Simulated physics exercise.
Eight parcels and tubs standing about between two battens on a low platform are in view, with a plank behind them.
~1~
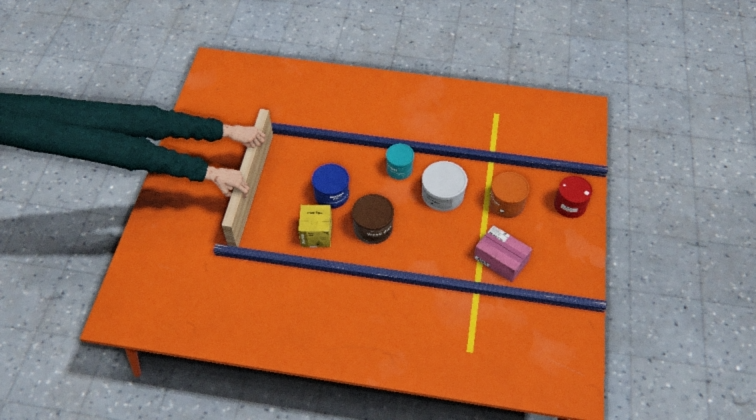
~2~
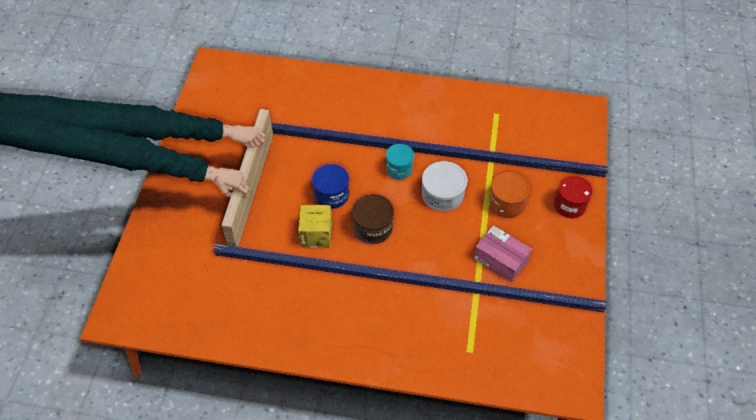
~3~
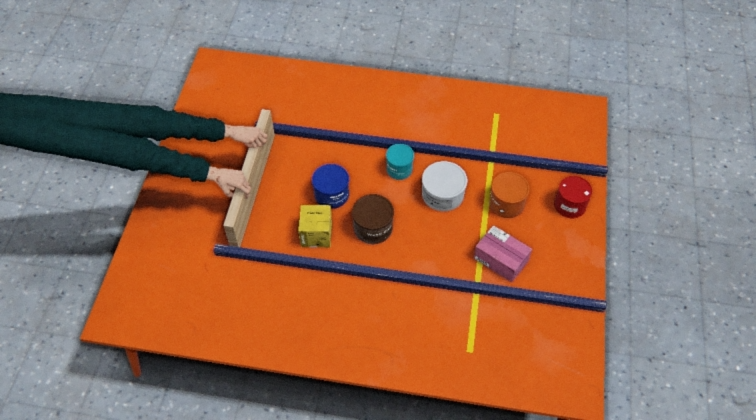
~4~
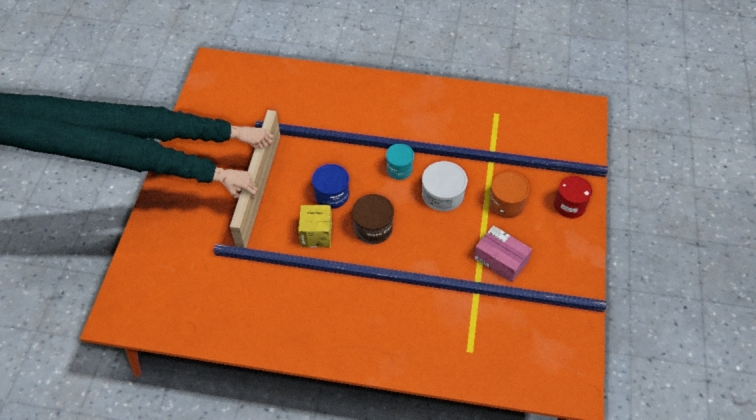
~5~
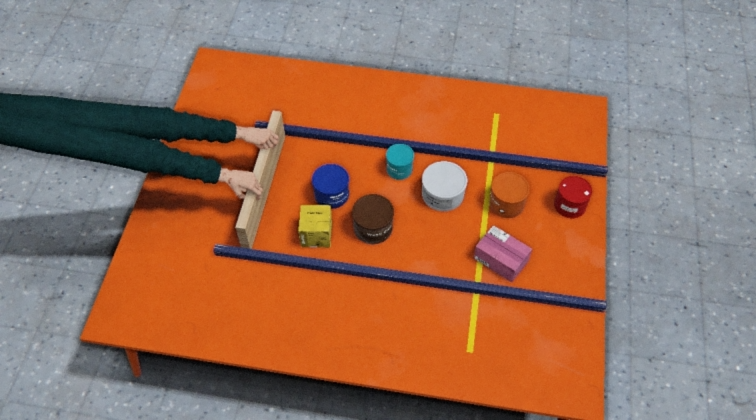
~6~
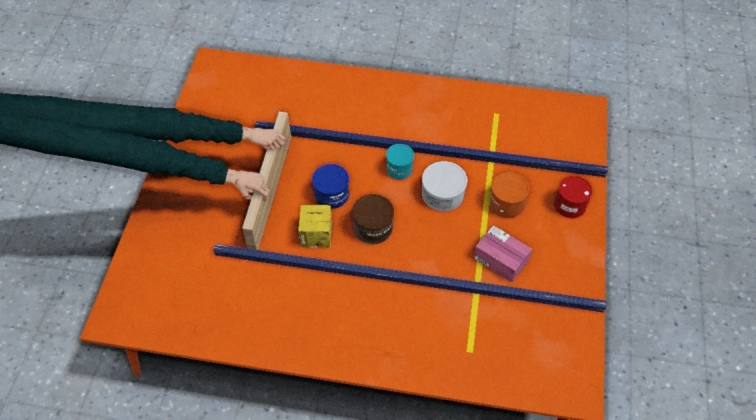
On an orange platform standing on a grey tiled floor, seen from above at an angle, two dark blue battens run left to right. Between them sit blue, turquoise, brown, white, orange and red tubs, a yellow box and a pink parcel near a yellow tape line. Two green-sleeved arms slide a wooden plank slightly rightward from the left, while the containers and camera stay still.
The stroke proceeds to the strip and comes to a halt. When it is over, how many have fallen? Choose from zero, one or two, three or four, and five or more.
When it is over, zero have fallen.
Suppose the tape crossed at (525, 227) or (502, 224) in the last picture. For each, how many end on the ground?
On the ground you'd count 1 the first time and 0 the second.
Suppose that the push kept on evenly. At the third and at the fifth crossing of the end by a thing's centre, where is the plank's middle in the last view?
At (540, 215) for the third, at (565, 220) for the fifth.
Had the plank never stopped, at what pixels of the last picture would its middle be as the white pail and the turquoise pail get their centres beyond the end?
The middle is at (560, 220) when it's the white pail, and at (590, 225) when it's the turquoise pail.
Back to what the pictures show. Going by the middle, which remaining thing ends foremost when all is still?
That would be the red canister.
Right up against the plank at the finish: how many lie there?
It ends up touching 3.
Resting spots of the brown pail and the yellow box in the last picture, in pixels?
In the last picture they sit at about (532, 236) and about (497, 254).
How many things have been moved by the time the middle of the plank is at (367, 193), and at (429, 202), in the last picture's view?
First 3, after that 7.
Early on, none off yet; red canister at rest near (573, 197); orange pail at rest near (509, 196); pink parcel at rest near (502, 254).
Finally, the number that fall off is zero.
